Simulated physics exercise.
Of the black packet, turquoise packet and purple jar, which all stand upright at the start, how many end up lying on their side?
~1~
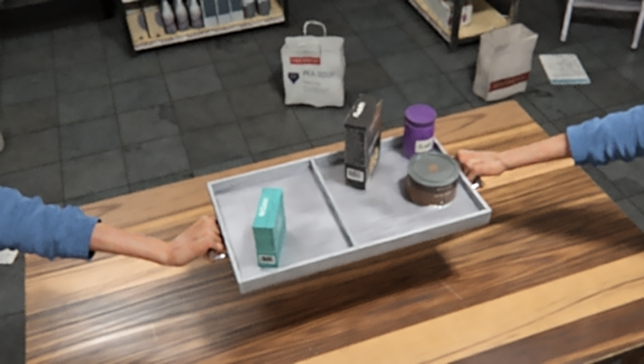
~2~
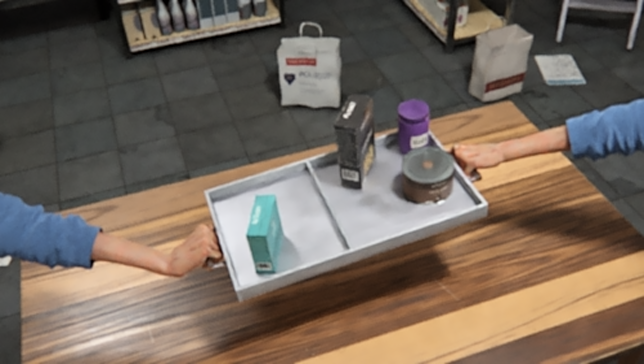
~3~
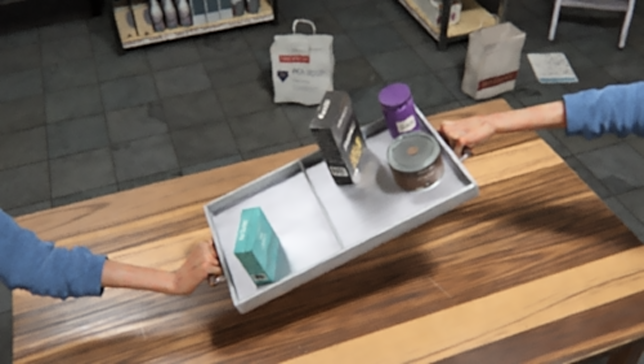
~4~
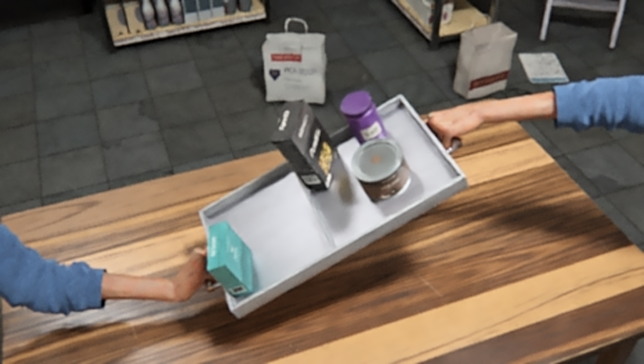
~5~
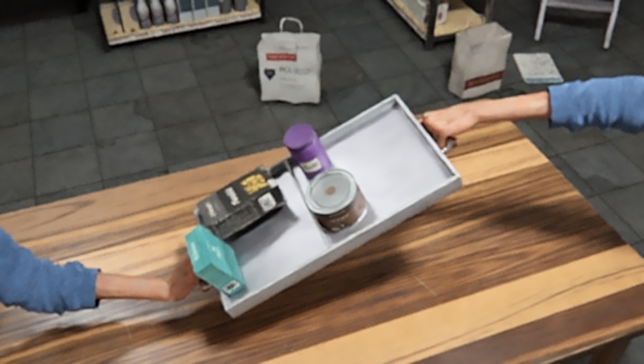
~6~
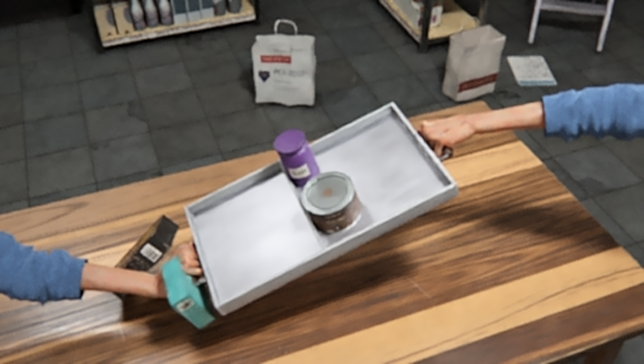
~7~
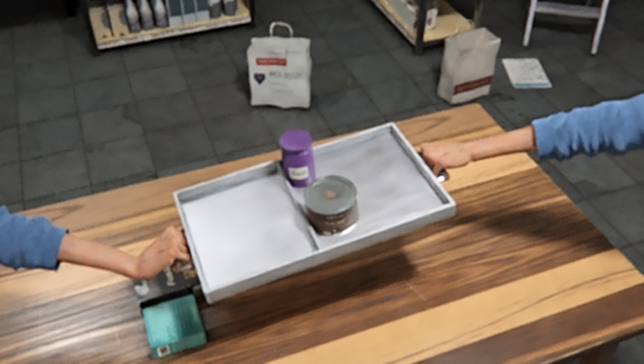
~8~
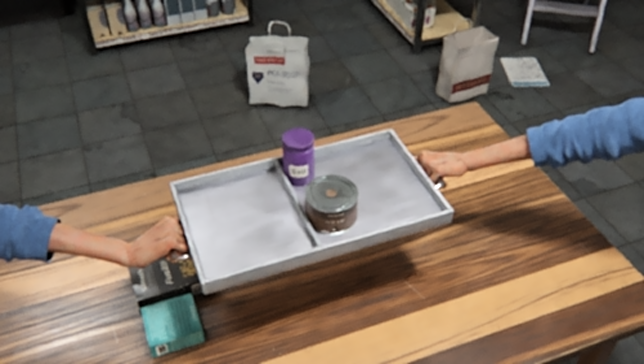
Two of them end up lying on their side, the black packet and the turquoise packet.
Two hands tilting a tray left side low, black and turquoise packets tumbling off, then levelling it with jar and tub aboard.
